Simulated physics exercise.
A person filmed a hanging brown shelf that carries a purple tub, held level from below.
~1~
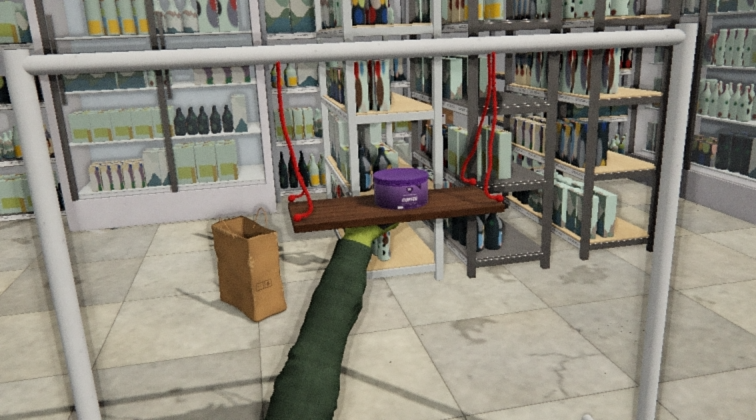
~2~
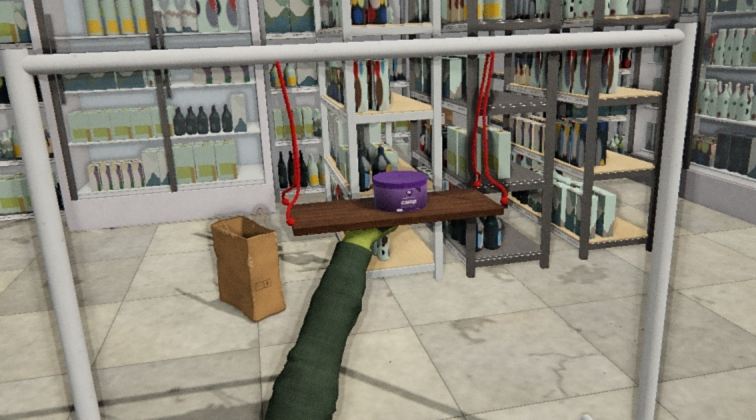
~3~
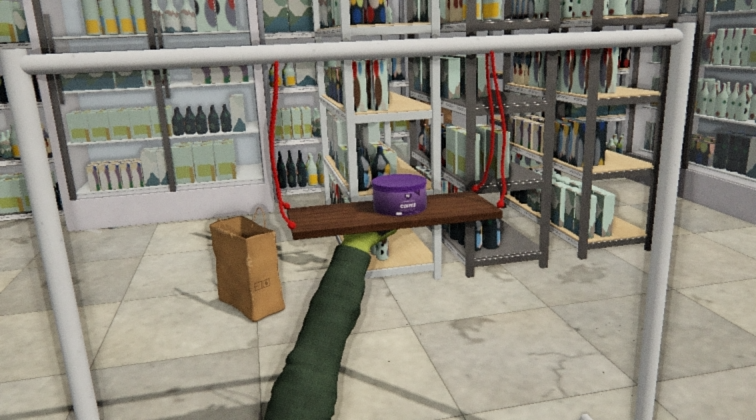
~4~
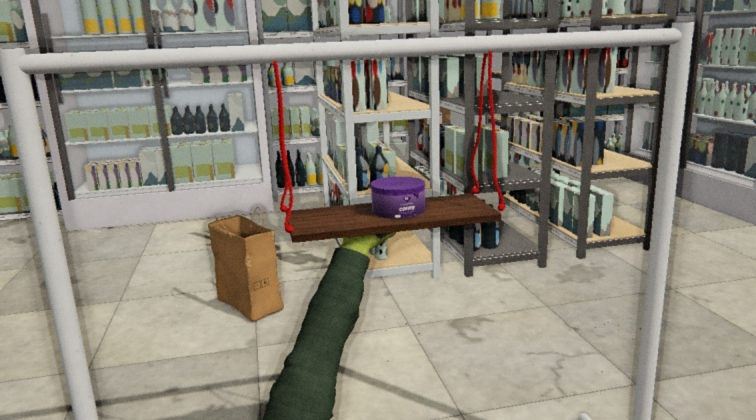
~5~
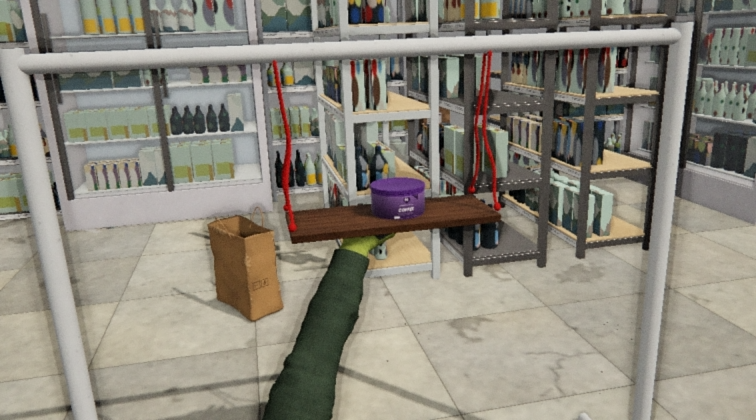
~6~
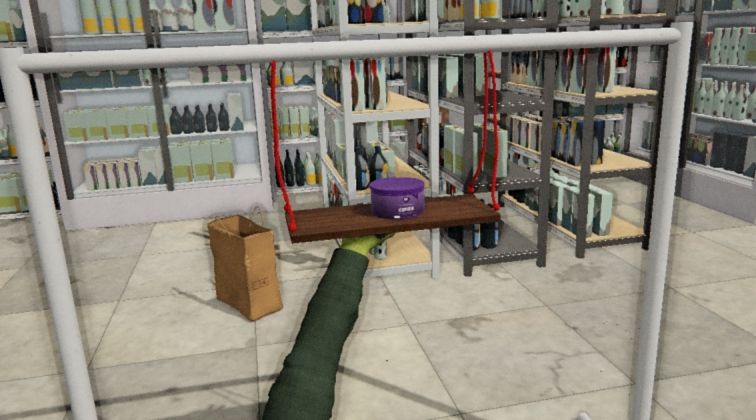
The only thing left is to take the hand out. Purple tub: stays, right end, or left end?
Stays.
Then, 0.52 s later than the last view, board level; tub on the board near (398, 201).
Finally, board level; tub on the board near (398, 201). The purple tub keeps its place.
